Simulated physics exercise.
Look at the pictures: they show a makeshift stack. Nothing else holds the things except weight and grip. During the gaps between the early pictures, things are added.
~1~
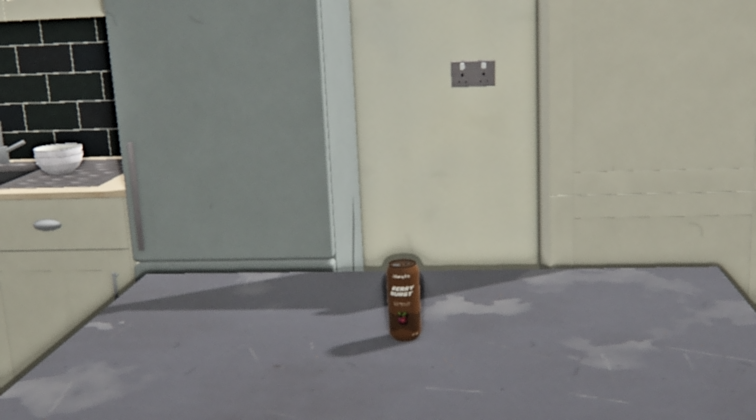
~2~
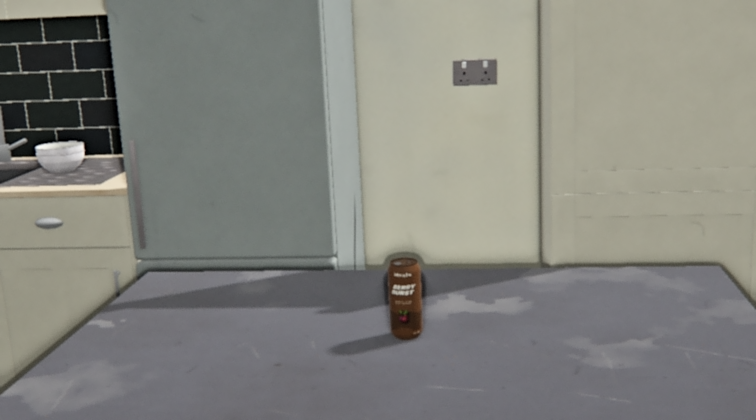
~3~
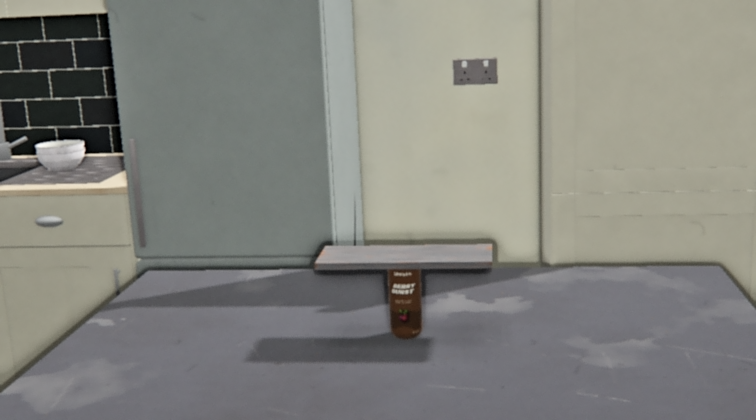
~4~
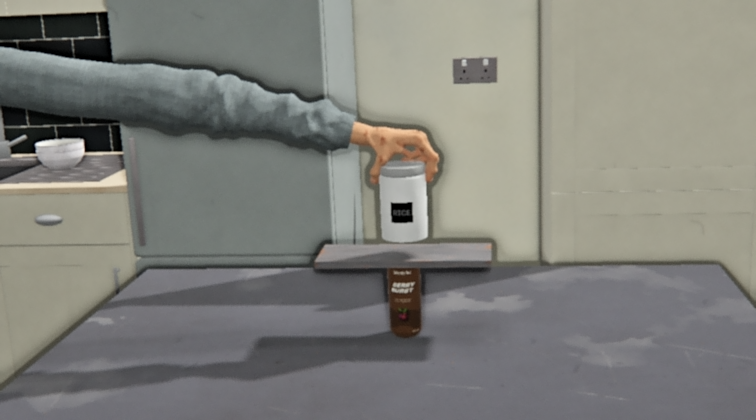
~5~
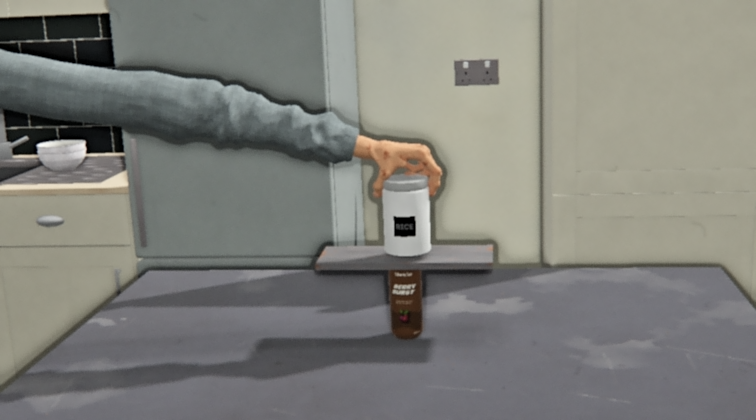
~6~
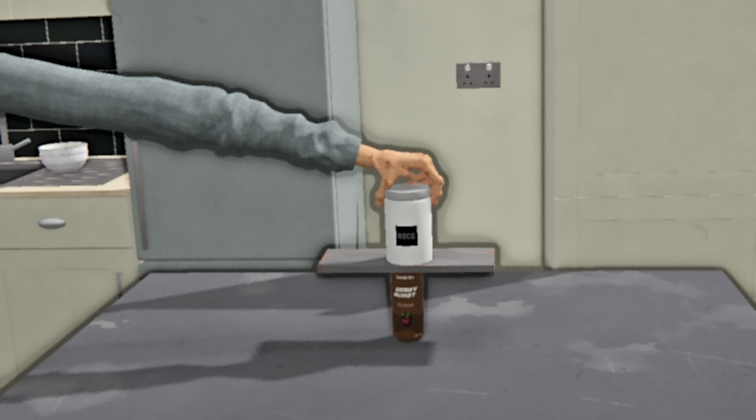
Hand lowering a white jar onto a flat board balanced across a brown can on a grey kitchen table, still gripping it.
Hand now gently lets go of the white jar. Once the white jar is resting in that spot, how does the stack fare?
The stack stays together.
Then, 0.20 s on from there, no change.
Then, 0.40 s on from there, white jar resting near (408, 224).
In the end, all 3 unmoved. At the end, from the last picture's camera, white jar near (408, 224). The stack keeps its balance.
